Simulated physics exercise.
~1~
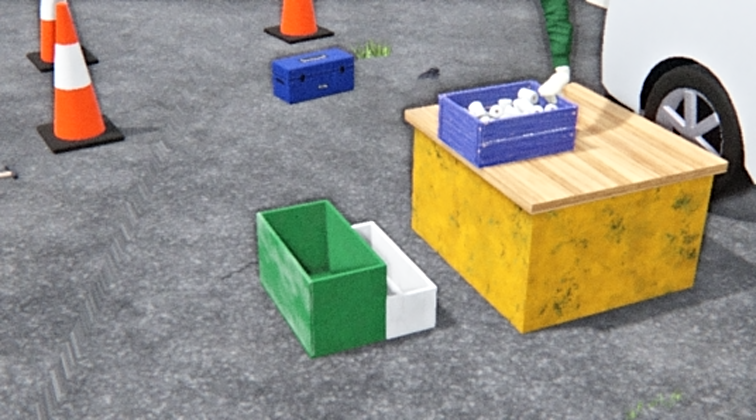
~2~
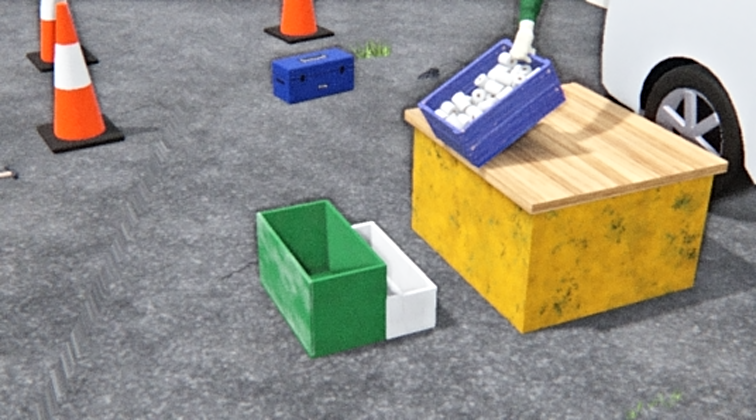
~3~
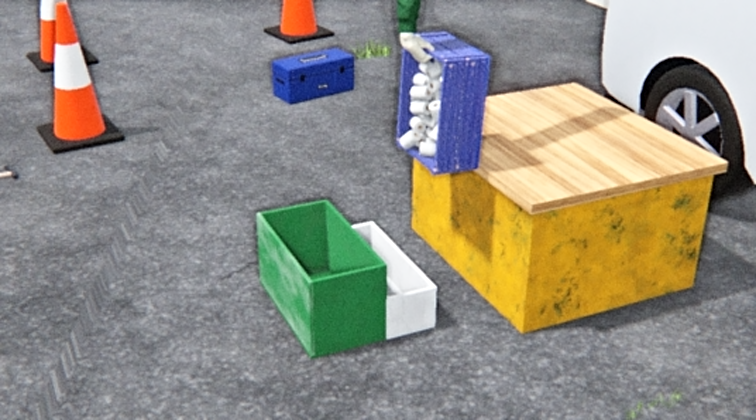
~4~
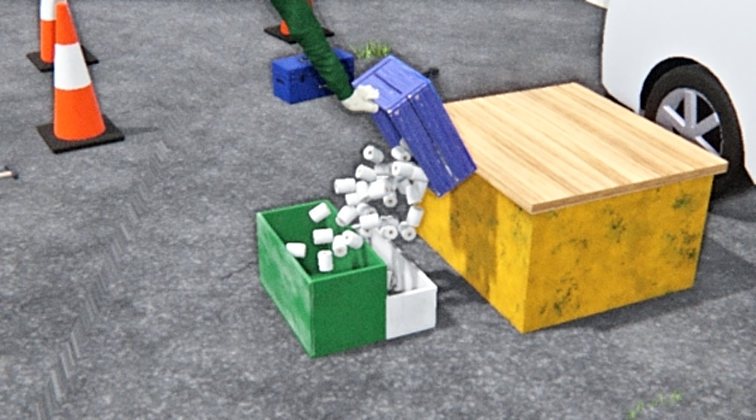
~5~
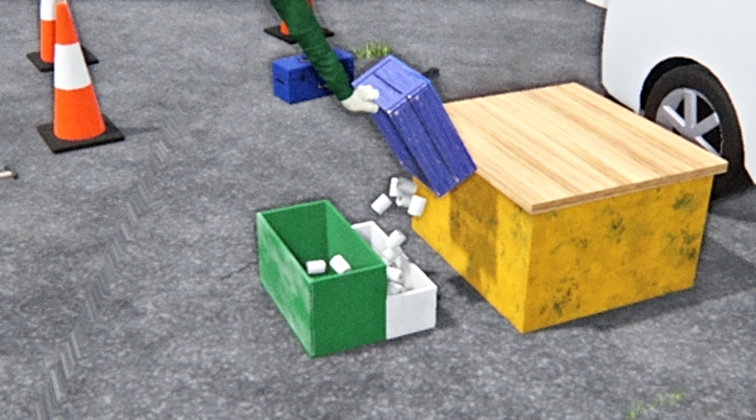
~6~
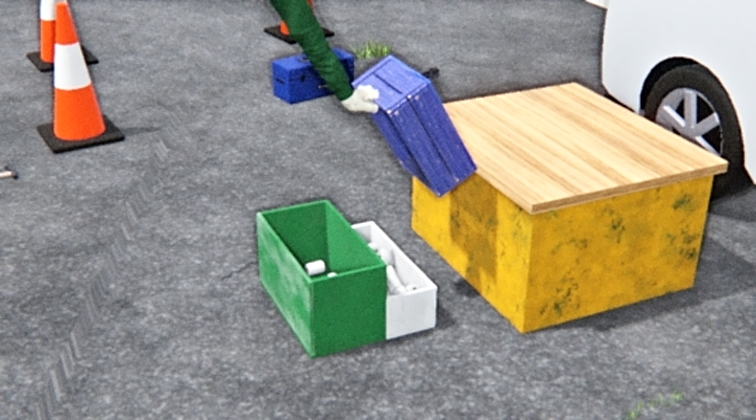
On a grey asphalt lot seen from above at an angle, a yellow bench with a wooden top stands at right near a white vehicle. A blue box of white paper rolls sits on it, with a white trough and a green box on the ground to the left, and traffic cones and a blue toolbox behind. A gloved hand in a green sleeve tips the blue box leftward over the bench's edge until it hangs steeply past upright. The rolls tumble out in a cluster, dropping into both containers. The last ones fall, and rolls lie in the white trough and green box, with none visible on the ground.
